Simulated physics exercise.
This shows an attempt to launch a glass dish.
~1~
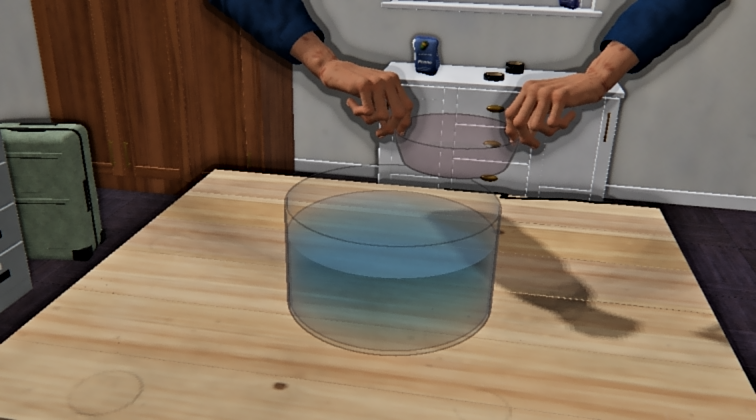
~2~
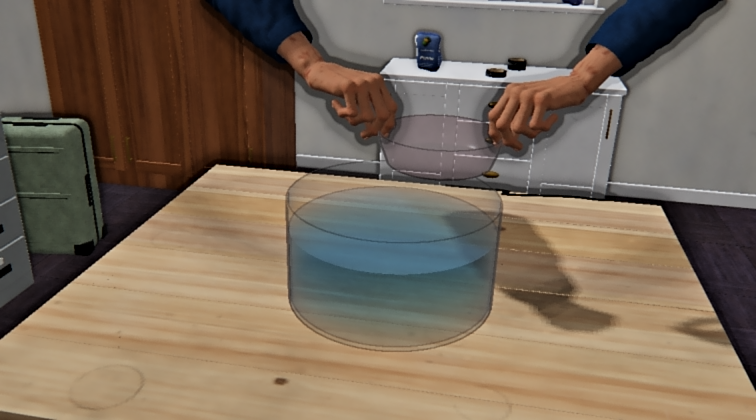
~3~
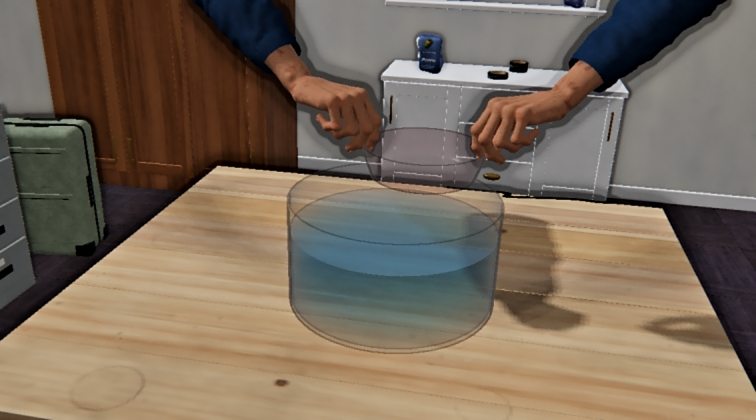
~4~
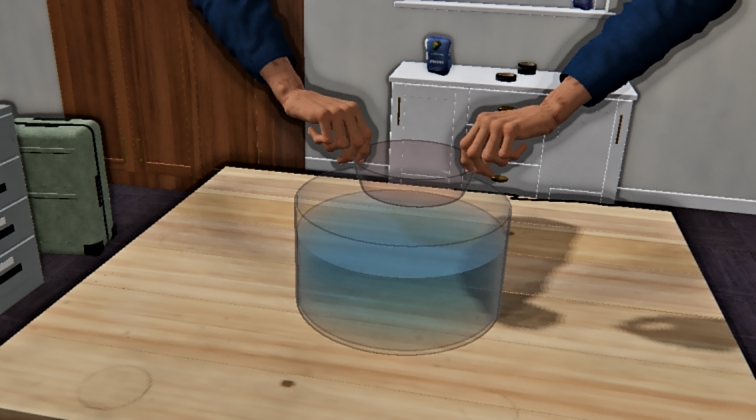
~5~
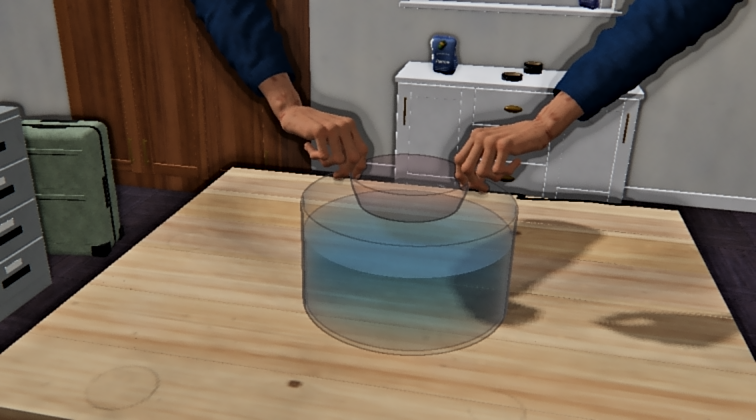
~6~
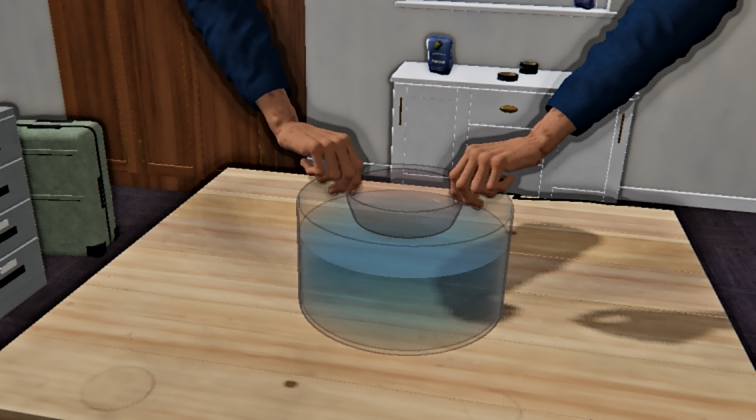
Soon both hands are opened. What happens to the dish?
Once free, it floats.
Soon after, the dish dips into the water.
Later, it bobs and steadies.
In the end, the dish floats with most of its side showing.
